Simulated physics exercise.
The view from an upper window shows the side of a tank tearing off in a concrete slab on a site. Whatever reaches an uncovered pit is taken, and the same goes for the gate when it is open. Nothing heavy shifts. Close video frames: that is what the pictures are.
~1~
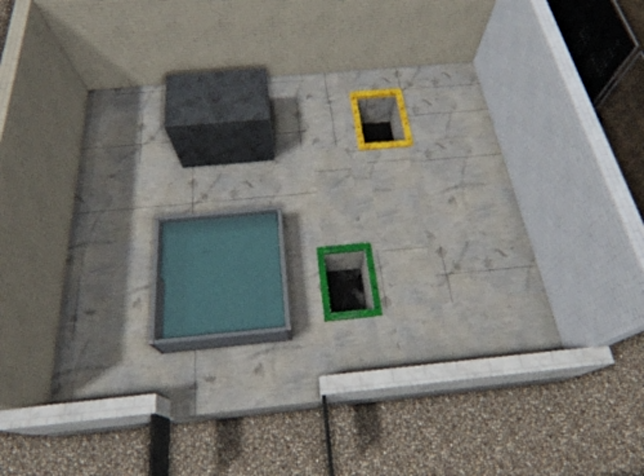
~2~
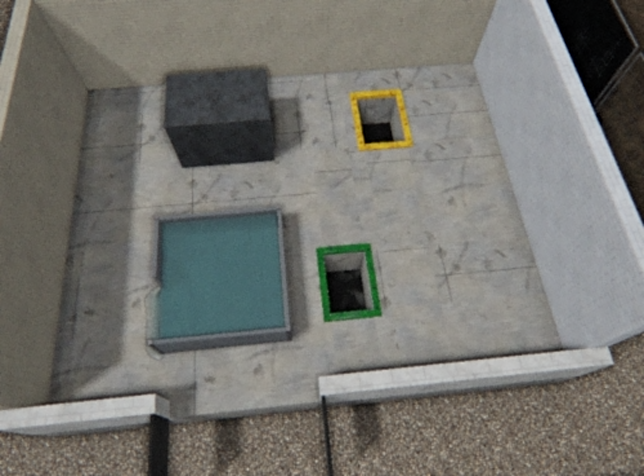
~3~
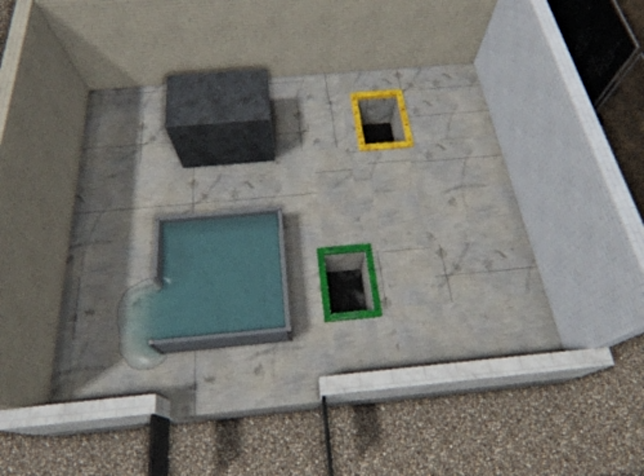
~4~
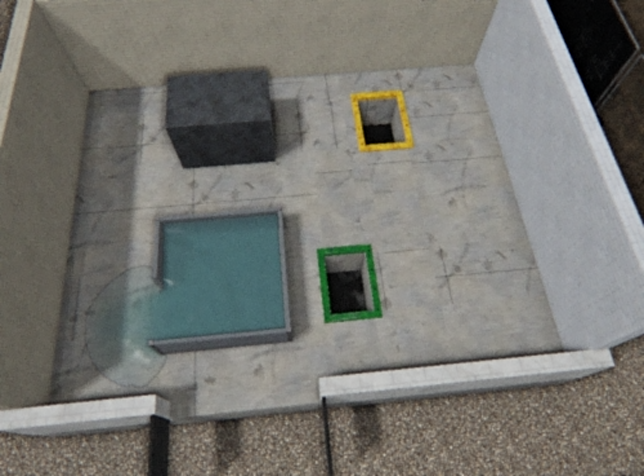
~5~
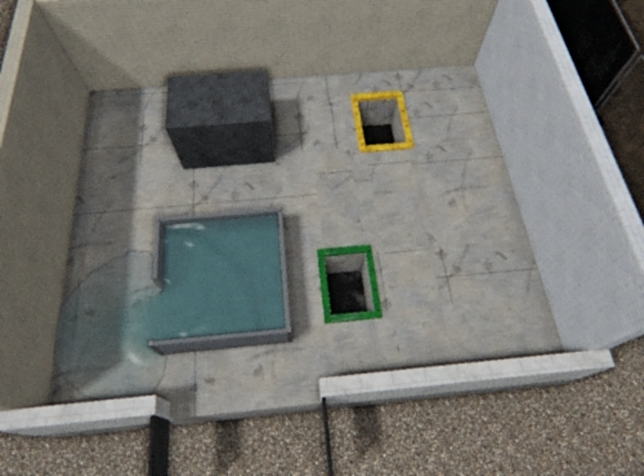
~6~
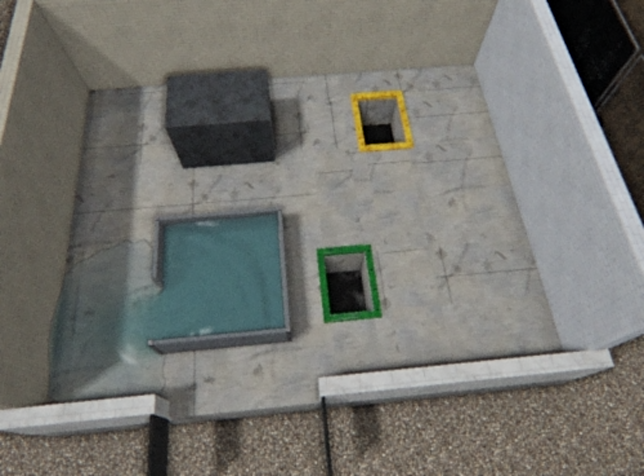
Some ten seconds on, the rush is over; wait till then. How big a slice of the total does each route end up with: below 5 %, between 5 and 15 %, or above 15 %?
Final slices - gate: Between 5 and 15 %, green pit: Below 5 %, yellow pit: Below 5 %.
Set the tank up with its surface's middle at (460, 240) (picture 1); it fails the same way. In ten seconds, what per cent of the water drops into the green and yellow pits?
Green 50 %, yellow 0 %.
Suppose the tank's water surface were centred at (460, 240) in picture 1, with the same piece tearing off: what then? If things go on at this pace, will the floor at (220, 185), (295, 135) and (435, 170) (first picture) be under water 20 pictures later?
Unflooded - unflooded - unflooded.
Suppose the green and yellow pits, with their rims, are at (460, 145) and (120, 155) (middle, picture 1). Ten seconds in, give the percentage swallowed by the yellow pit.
The yellow pit receives 15 per cent.
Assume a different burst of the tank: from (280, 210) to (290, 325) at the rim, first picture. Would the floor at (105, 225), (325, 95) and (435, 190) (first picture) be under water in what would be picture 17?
Result, in sequence: Untouched by the flood; untouched by the flood; inundated.
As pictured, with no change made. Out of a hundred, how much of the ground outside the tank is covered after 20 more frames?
Close to 35 %.
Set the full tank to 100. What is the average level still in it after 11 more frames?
About 58 per cent.
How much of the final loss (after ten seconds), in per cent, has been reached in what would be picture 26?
I'd put it near 5 in a hundred.
A moment on, water covers 10 % of the floor; the gate 0 %, the green pit 0 %, the yellow pit 0 %.
Next, water covers 15 % of the floor; the gate 0 %, the green pit 0 %, the yellow pit 0 %.
Then, water covers 35 % of the floor; the gate 1 %, the green pit 0 %, the yellow pit 0 %.
Later, water covers 55 % of the floor; the gate 4 %, the green pit 0 %, the yellow pit 0 %.
In the end, water covers 80 % of the floor; the gate 8 %, the green pit 0 %, the yellow pit 1 %.
